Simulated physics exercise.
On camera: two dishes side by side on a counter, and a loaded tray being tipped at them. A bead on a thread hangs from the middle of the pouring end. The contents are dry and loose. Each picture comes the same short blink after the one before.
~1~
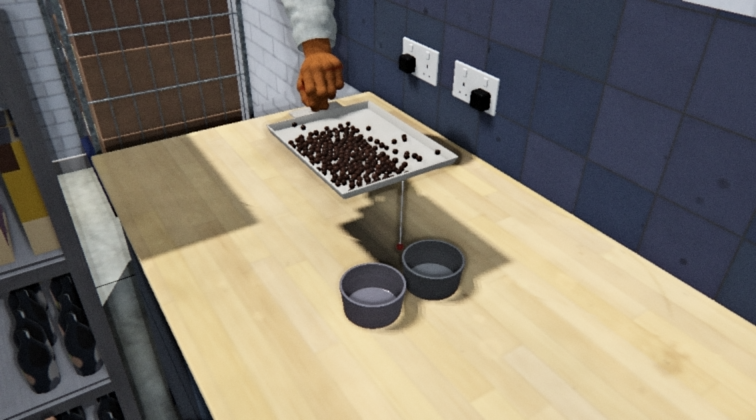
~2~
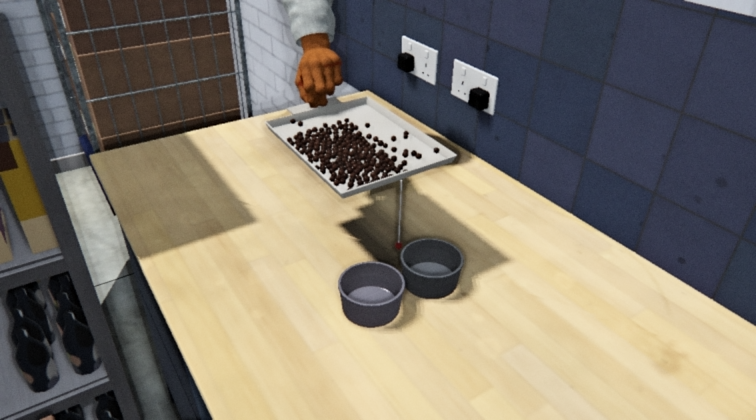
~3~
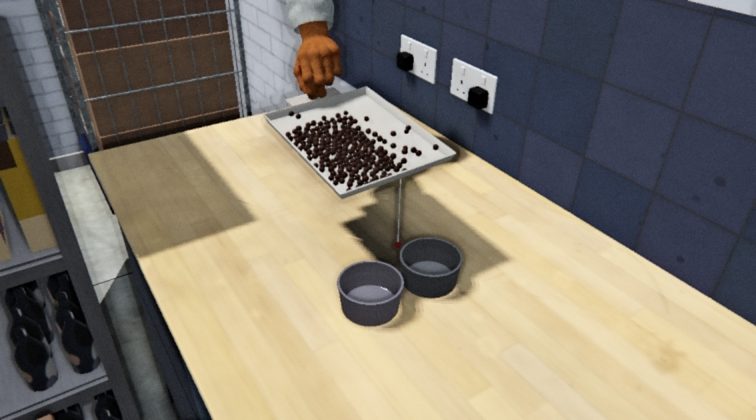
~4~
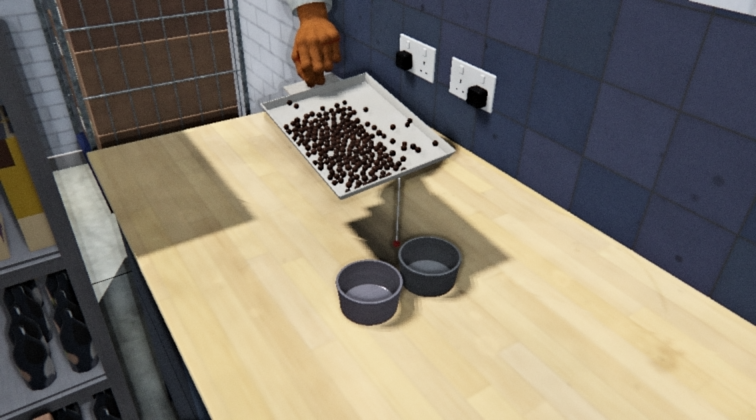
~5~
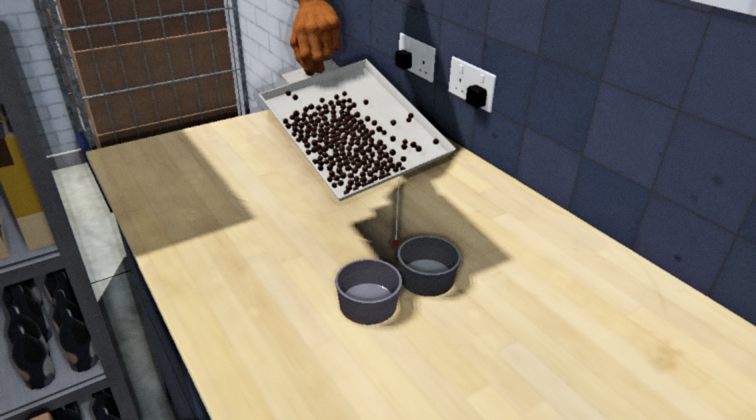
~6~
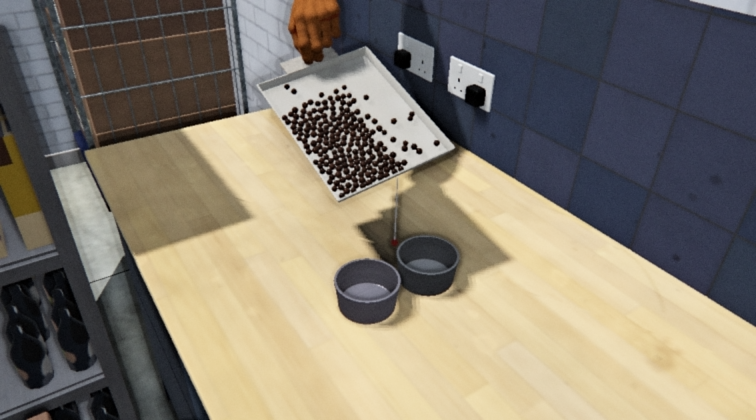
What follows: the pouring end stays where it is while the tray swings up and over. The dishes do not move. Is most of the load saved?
Together they catch over half.
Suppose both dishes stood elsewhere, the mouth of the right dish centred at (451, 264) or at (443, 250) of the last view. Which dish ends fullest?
The first try: The left one. The second: The left one.
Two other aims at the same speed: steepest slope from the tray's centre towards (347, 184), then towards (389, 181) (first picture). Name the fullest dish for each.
One: The left one. Two: The left dish.
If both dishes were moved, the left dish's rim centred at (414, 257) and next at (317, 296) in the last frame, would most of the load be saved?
The first try: Not half. The second: More than half.
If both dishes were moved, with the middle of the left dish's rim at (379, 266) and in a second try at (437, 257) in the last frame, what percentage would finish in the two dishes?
In turn 30 and 0 in a hundred.
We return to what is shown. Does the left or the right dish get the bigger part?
It is the left one.
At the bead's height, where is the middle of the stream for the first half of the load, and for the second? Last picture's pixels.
First near (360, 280), later near (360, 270).
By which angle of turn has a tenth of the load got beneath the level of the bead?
Near 60 degrees.
Soon, tray tipped steeply; about half on the tray; a small part in the left dish; a stray few in the right dish; a small part outside both; about a quarter in the air.
A while on, tray tipped past a quarter turn; about two thirds in the left dish; a small part in the right dish; about a third outside both; a stray few in the air.
Towards the end, tray tipped past a quarter turn; about two thirds in the left dish; a stray few in the right dish; about a third outside both.
Finally, tray tipped past a quarter turn; about two thirds in the left dish; a stray few in the right dish; about a third outside both.
